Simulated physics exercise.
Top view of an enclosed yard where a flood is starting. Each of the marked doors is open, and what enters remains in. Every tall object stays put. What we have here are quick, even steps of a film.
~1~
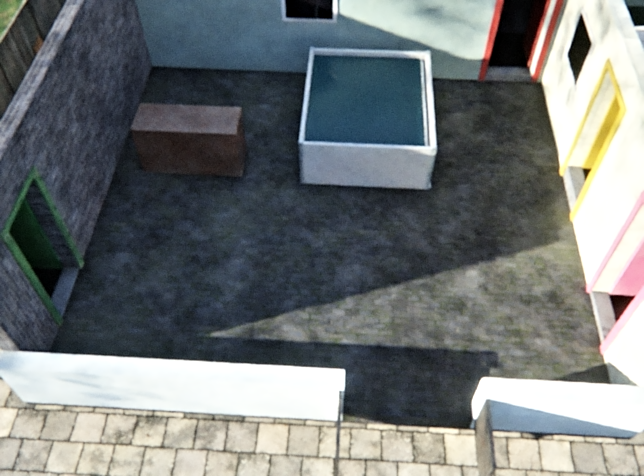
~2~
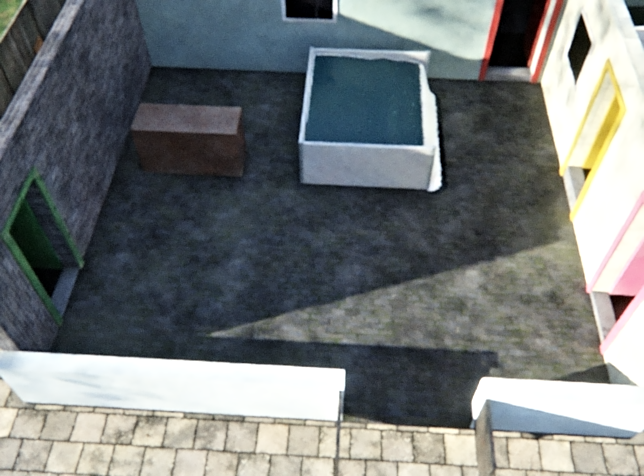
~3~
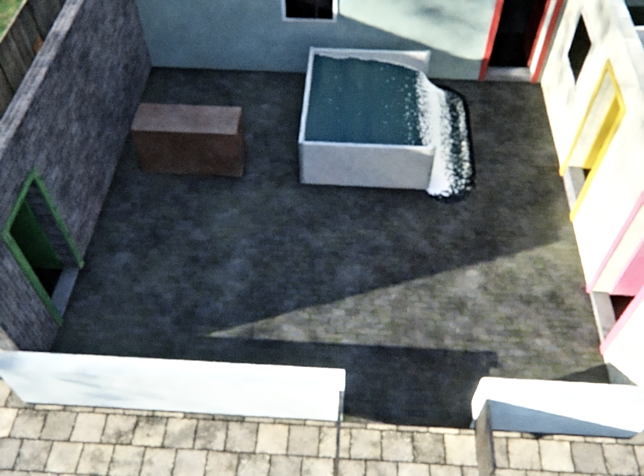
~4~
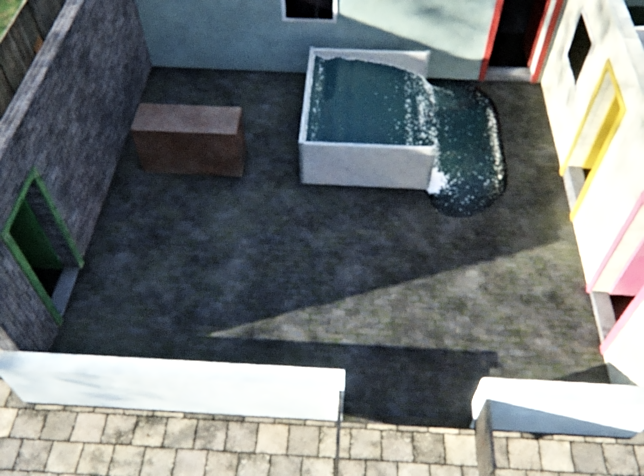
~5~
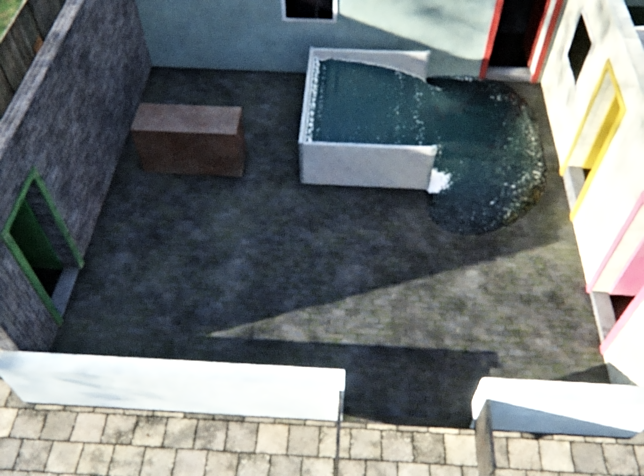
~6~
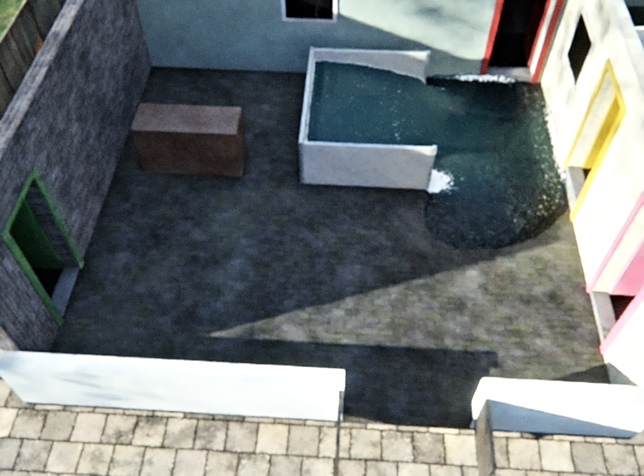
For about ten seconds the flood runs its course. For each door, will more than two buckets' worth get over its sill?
The red door gets more than two buckets inside; the pink door gets more than two buckets inside; the yellow door gets more than two buckets inside; the green door gets more than two buckets inside.
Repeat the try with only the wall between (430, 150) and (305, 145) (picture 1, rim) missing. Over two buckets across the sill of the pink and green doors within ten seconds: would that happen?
Lab note - pink door tops the mark, green door tops the mark.
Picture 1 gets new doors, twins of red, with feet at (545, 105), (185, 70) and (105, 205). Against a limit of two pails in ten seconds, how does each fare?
First crosses the line, second stays short of it, third stays short of it.
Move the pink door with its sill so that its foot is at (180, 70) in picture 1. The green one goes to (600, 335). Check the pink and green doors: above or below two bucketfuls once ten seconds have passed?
I'd say the pink door falls short, while the green door overflows.
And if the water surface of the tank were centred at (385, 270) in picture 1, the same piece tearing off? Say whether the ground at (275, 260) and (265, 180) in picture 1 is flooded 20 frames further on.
The first spot is left dry and the second is left dry.
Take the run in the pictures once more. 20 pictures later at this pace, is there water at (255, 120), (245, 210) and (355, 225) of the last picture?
Result, in that order: Not wetted / not wetted / not wetted.
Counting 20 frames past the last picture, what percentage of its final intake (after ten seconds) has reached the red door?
By then roughly 90 percent of the ten-second total is in.
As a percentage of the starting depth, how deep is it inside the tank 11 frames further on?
Near 28 in a hundred.
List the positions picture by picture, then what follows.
The first picture shows the tank at (368, 99) is whole and still.
In the second picture, the front is at (431, 192), out from the gap at (425, 123).
In the third picture, water pours out at (424, 126) and has run to (453, 198).
In the fourth picture, the front is at (465, 212), out from the gap at (424, 128).
In the fifth picture, water pours out at (424, 128) and has run to (503, 223).
In the sixth picture, the front is at (569, 201), out from the gap at (424, 129).
A moment on, water covers 25 % of the floor; the red door under two buckets in, the pink door not reached, the yellow door over two buckets in, the green door not reached.
Next, water covers 25 % of the floor; the red door far over two buckets in, the pink door wet at the sill, nothing in, the yellow door far over two buckets in, the green door not reached.
Then, water covers 40 % of the floor; the red door far over two buckets in, the pink door under two buckets in, the yellow door far over two buckets in, the green door not reached.
Later, water covers 70 % of the floor; the red door far over two buckets in, the pink door over two buckets in, the yellow door far over two buckets in, the green door wet at the sill, nothing in.
In the end, water covers 95 % of the floor; the red door far over two buckets in, the pink door far over two buckets in, the yellow door far over two buckets in, the green door over two buckets in.
